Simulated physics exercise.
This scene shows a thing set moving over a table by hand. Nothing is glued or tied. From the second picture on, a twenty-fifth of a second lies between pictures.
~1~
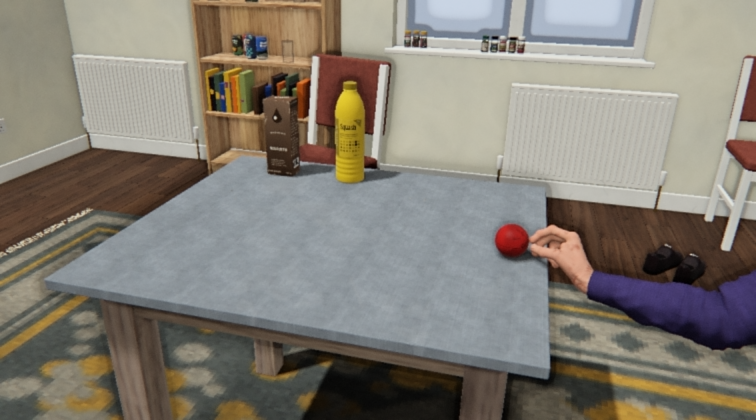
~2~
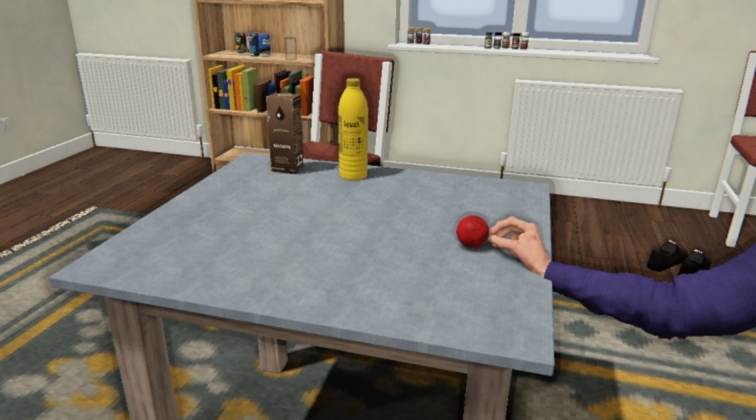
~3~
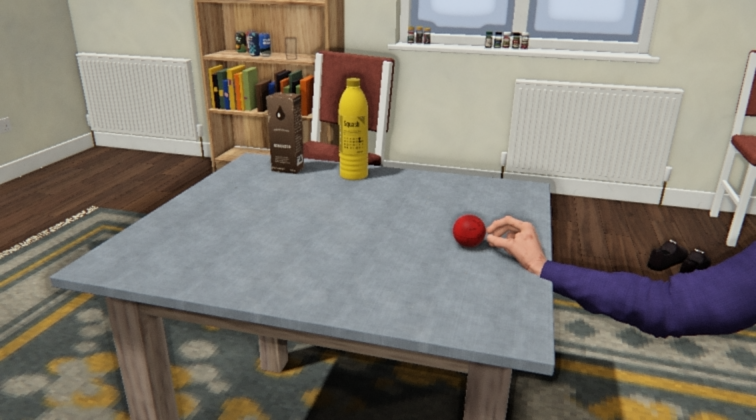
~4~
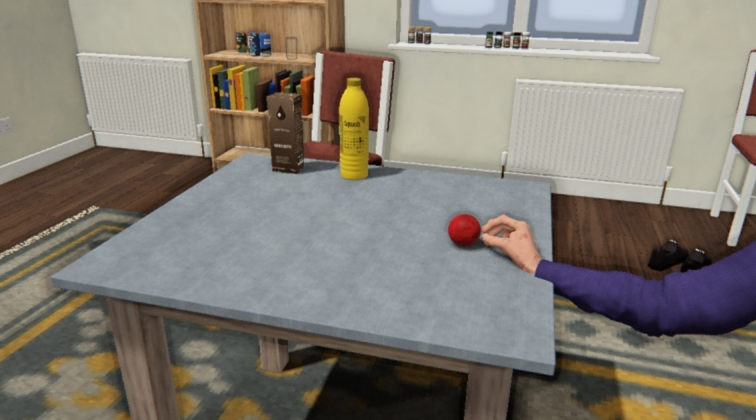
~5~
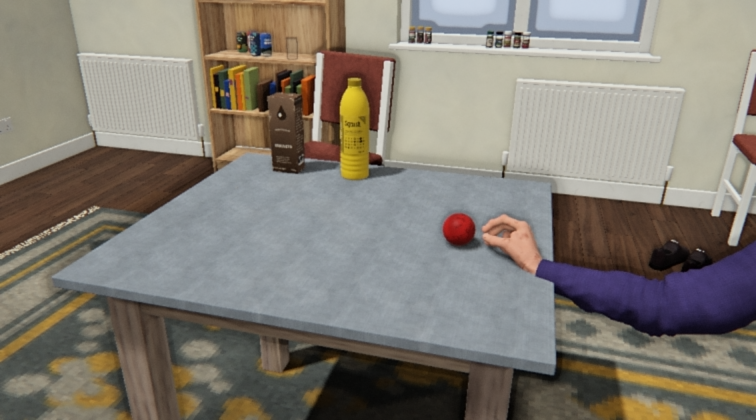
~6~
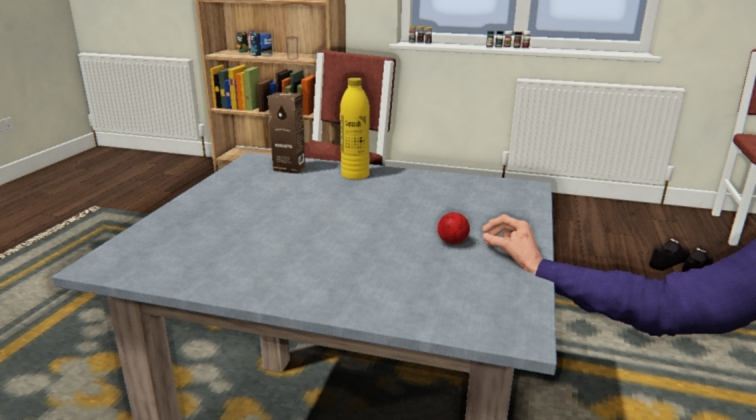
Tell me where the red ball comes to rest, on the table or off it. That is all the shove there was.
It rests on the table.
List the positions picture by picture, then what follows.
Under the hand; red ball (512, 240), in the first picture.
Under the hand; red ball (473, 232), in the second picture.
Under the hand; red ball (469, 231), in the third picture.
Red ball (464, 230), in the fourth picture.
Red ball (459, 230), in the fifth picture.
Red ball (454, 229) shifted a little, in the sixth picture.
Then, 0.10 s on from there, red ball shifted about its own width near (441, 227).
Then, 0.40 s on from there, red ball shifted well along near (410, 223).
Then, 0.70 s on from there, red ball shifted well along near (392, 221).
In the end, moved from the start, red ball. At the end, from the last picture's camera, red ball near (386, 220).
